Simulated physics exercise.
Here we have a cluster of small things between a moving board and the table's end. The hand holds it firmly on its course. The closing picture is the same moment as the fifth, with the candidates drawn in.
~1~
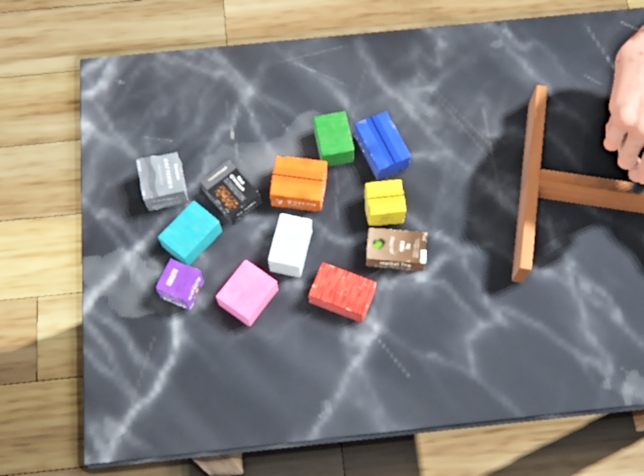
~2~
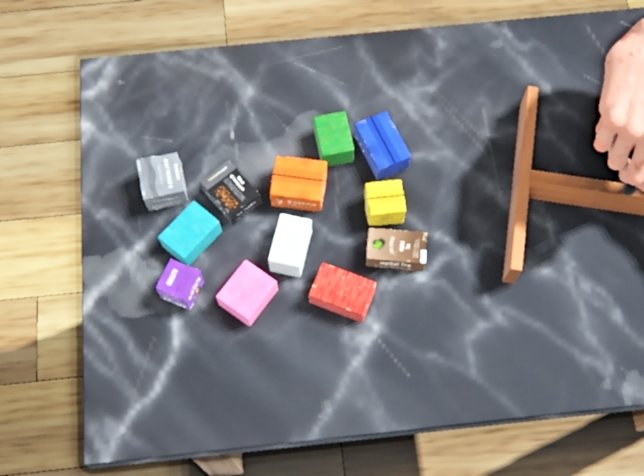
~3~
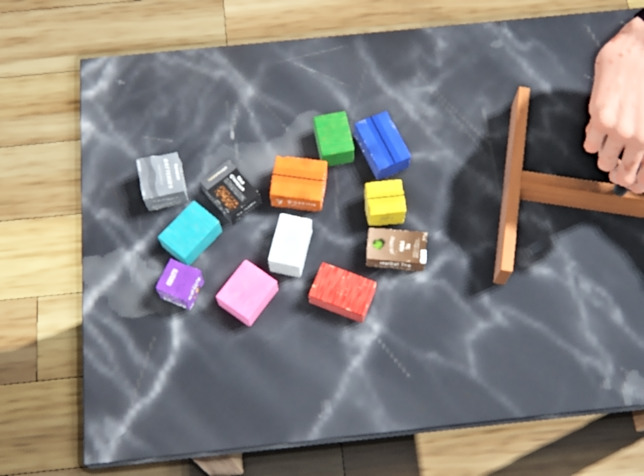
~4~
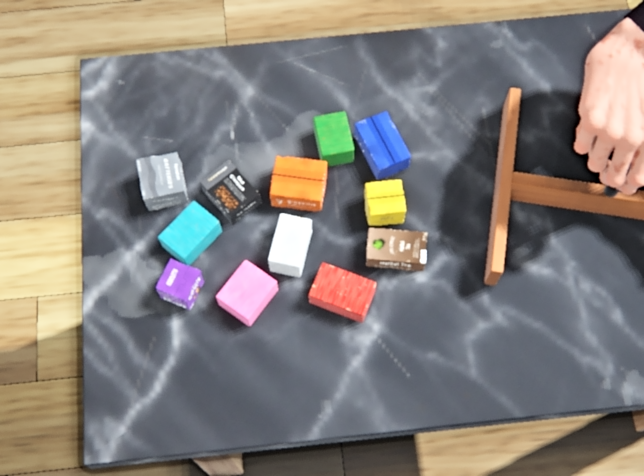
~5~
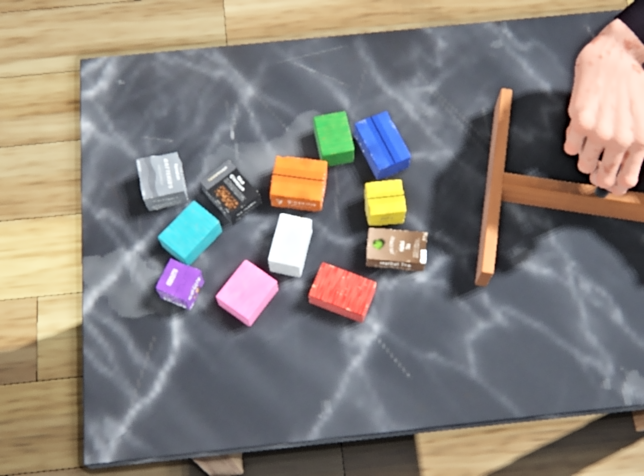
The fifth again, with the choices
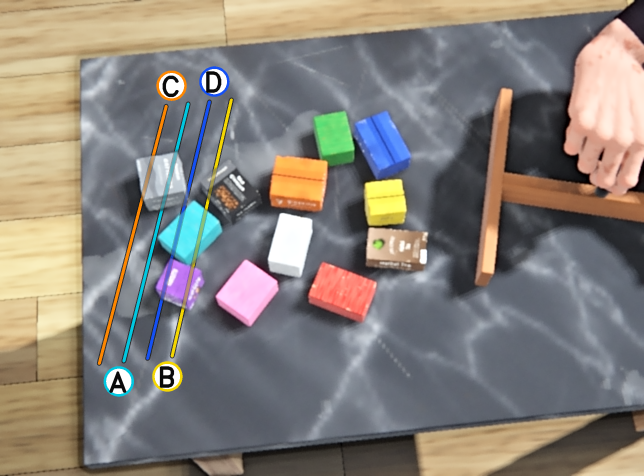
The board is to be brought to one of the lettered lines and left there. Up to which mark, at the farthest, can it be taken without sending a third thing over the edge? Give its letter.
The farthest such stop is B.
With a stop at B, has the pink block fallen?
No.
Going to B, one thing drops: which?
It is the purple packet.
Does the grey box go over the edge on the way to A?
Yes.
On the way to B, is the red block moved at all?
By then, yes.
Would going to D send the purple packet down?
By then, yes.
On the copy, A at (158, 225); B at (203, 221); C at (134, 228); D at (180, 223).
On B. First, board (393, 187); blue box (371, 143); brown packet (347, 252).
Then, board (288, 198); purple packet (149, 288); grey box (150, 180).
Finally, board (204, 206); purple packet over the edge; turquoise block (86, 234); one fallen.
By contrast, A drops five; C drops six; D drops four.
